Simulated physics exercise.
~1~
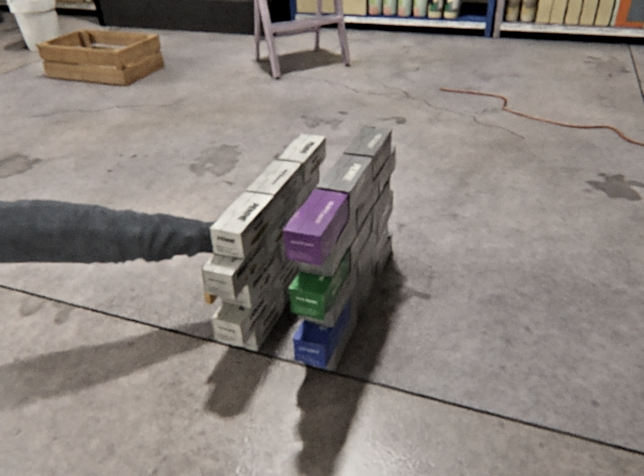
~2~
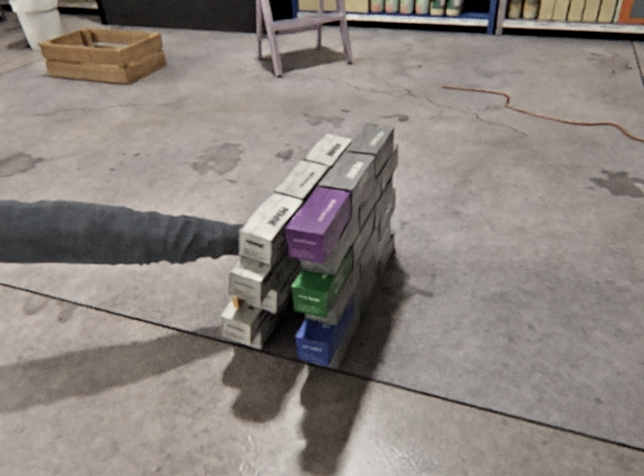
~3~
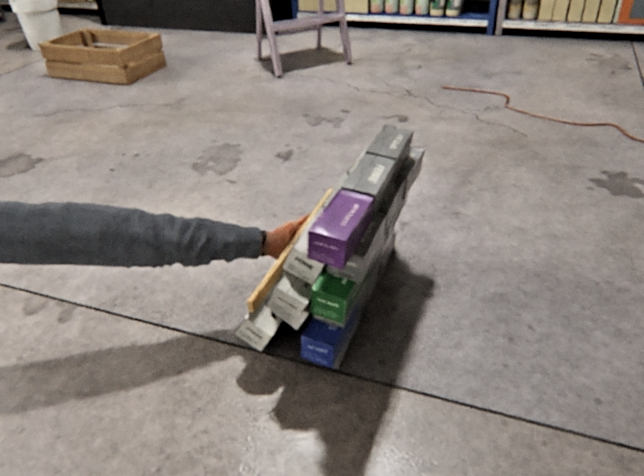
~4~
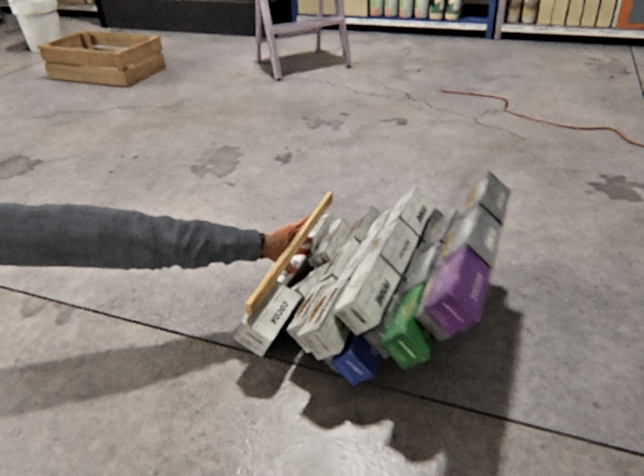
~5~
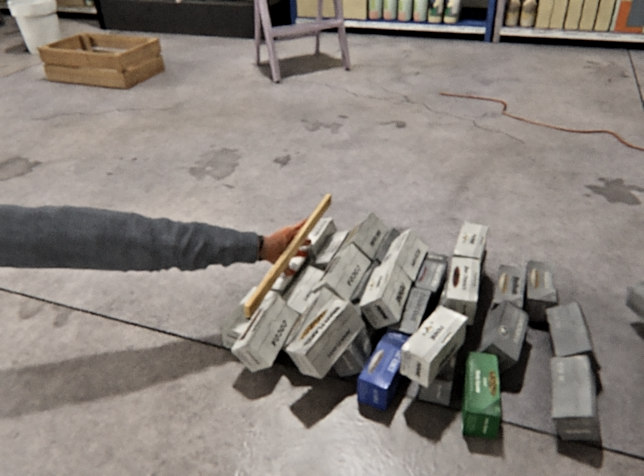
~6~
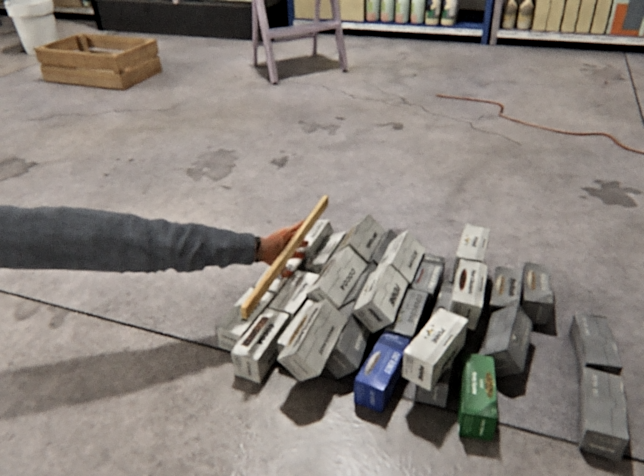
On a concrete floor, a hand pushes two stacks of boxes rightward until they topple and scatter.
